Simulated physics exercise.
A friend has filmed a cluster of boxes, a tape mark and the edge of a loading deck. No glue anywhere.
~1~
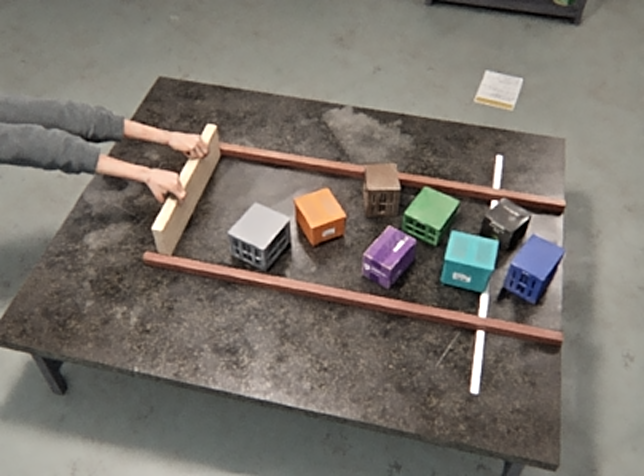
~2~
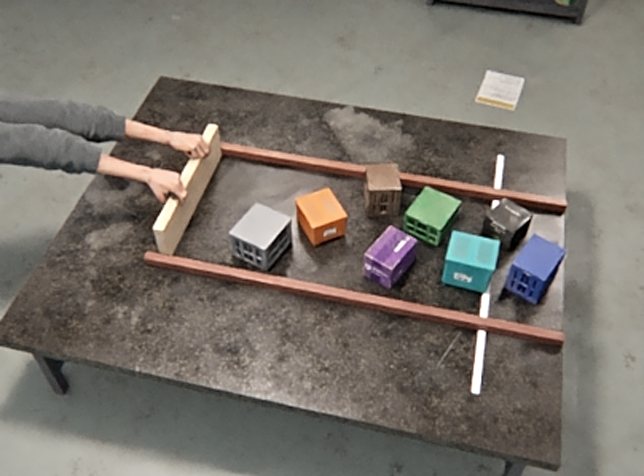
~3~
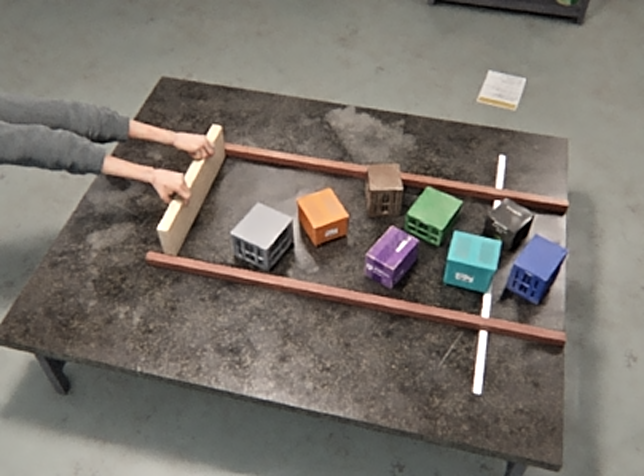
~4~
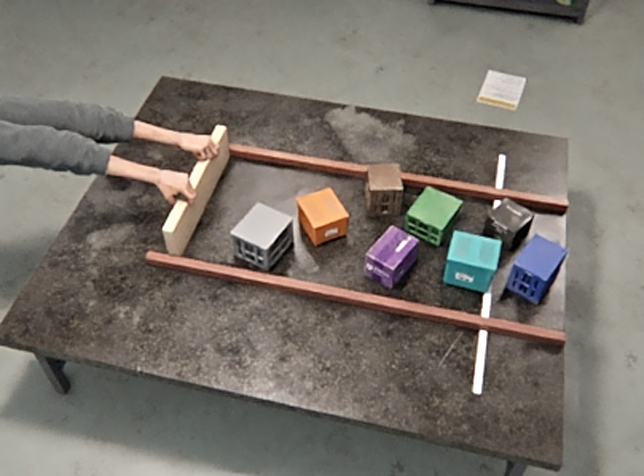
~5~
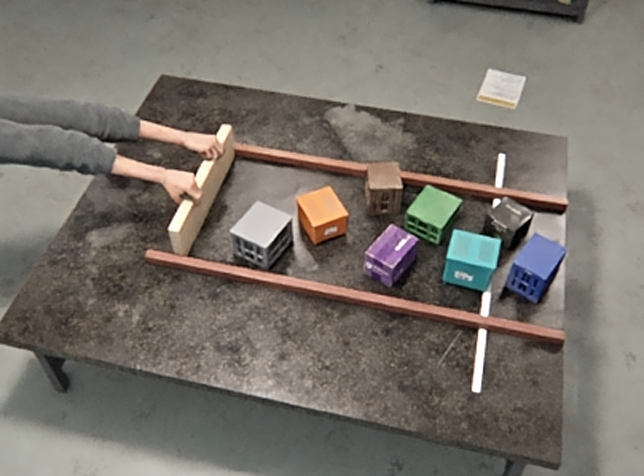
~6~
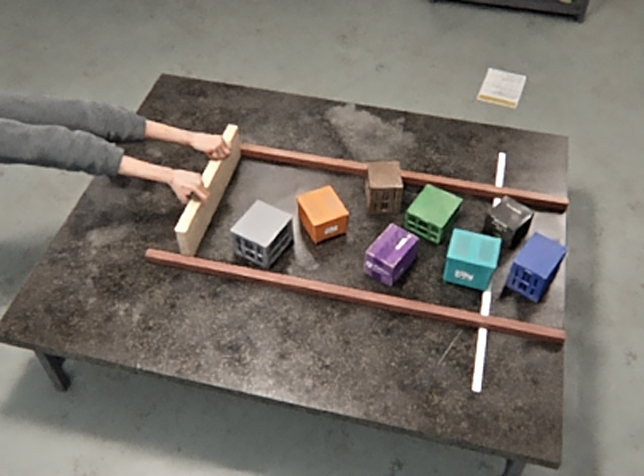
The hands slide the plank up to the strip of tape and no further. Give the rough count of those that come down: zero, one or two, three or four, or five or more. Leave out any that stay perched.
Outcome: The number that fall off is three or four.
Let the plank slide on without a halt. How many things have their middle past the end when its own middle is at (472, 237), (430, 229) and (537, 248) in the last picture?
The counts: 3, 1 and 5.
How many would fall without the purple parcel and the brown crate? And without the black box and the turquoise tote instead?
2 in the first case, 1 in the second.
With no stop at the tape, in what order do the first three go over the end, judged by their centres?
In order: The blue crate, then the black box, then the turquoise tote.
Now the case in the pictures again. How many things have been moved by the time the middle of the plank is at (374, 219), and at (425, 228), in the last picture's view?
First 5, then 8.
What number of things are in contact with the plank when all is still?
In contact: 3.
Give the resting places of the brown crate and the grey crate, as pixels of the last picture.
The brown crate at (514, 211), the grey crate at (513, 278).
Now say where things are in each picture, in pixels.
In the first frame, blue crate (534, 269); black box (505, 224); turquoise tote (469, 263); plank (189, 189); tape (489, 258).
In the second frame, black box (507, 224); purple parcel (390, 257).
In the third frame, turquoise tote (471, 263); brown crate (384, 190).
In the fourth frame, blue crate (536, 269); orange tote (322, 217).
In the fifth frame, black box (508, 223); plank (205, 189).
In the sixth frame, blue crate (536, 267); black box (508, 222); turquoise tote (471, 261); plank (211, 189); tape (491, 255).
Early on, none off yet; blue crate at rest near (536, 267); black box at rest near (508, 222); turquoise tote at rest near (471, 261).
A while later, none off yet; blue crate moving near (538, 267); black box at rest near (508, 222); turquoise tote travelled a little near (487, 263).
Finally, the number that fall off is three or four; lost, turquoise tote, black box and blue crate.
